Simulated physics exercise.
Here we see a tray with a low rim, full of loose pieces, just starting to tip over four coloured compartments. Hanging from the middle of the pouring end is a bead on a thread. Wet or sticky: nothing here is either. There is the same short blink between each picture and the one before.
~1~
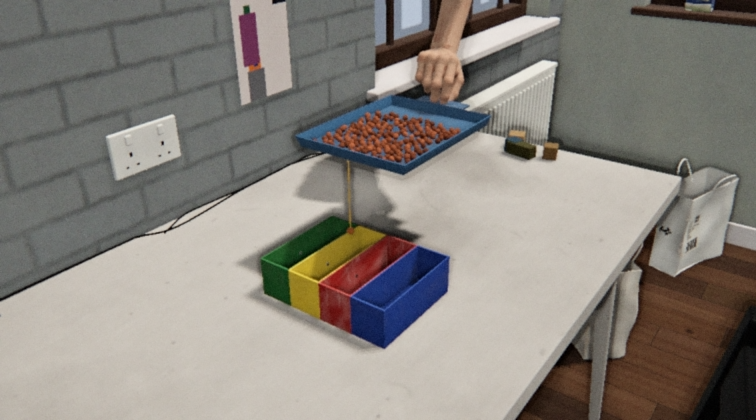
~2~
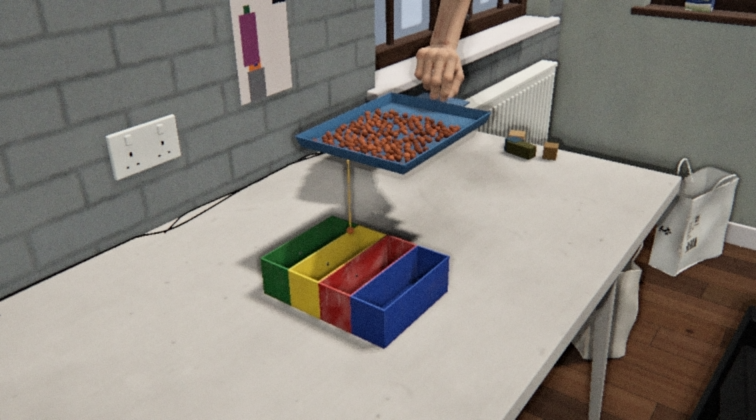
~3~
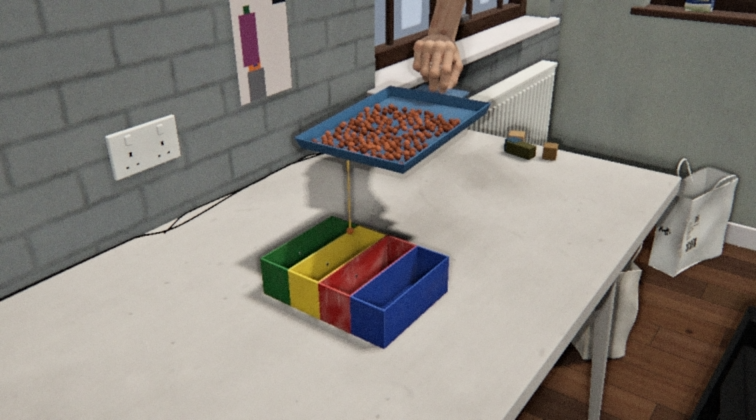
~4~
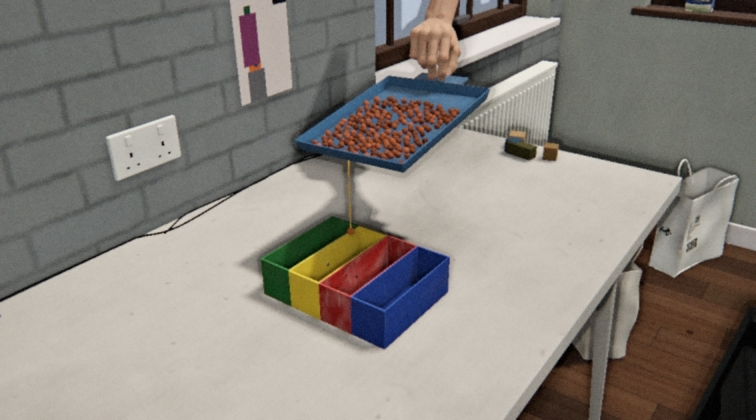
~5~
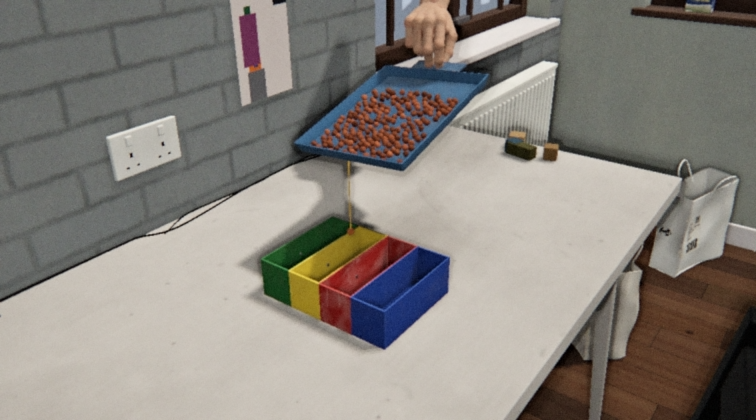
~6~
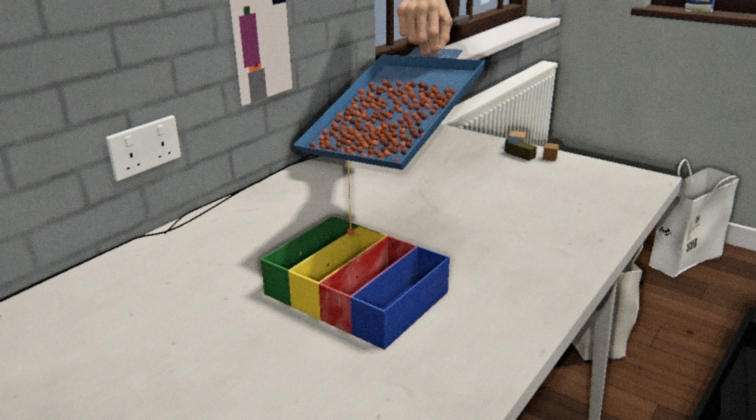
Blue tray of reddish-brown pellets tilting gradually as a hand raises its far end above green, yellow, red and blue compartments.
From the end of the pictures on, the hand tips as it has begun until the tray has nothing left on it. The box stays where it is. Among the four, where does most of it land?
Mostly in the green cell.
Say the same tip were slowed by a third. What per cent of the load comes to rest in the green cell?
It would be around 30 per cent.
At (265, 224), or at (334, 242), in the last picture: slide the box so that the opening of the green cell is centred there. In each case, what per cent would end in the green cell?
Approximately 0 percent, followed by approximately 30 percent.
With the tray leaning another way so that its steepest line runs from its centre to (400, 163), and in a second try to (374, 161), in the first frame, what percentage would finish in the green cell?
That comes to 0 per cent the first time and 10 per cent the second.
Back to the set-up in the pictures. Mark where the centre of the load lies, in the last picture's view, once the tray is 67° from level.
Centre estimate: (344, 124).
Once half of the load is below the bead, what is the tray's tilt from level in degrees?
That happens at close to 110 degrees.
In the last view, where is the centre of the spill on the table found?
About (271, 261) in the last picture.
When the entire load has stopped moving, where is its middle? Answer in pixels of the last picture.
Resting centre, last picture - approx. (299, 275).
Just after the last frame, tray tipped steeply; every one on the tray.
A moment on, tray tipped past a quarter turn; roughly a quarter on the tray; roughly a quarter in the green cell; about a tenth in the yellow cell; roughly two thirds falling or outside the box.
Further on, tray tipped past a quarter turn; roughly a third in the green cell; roughly a quarter in the yellow cell; about a tenth in the red cell; roughly a third falling or outside the box.
When it is over, tray tipped past a quarter turn; roughly a third in the green cell; roughly a quarter in the yellow cell; about a tenth in the red cell; not one in the blue cell; roughly a third outside the box.
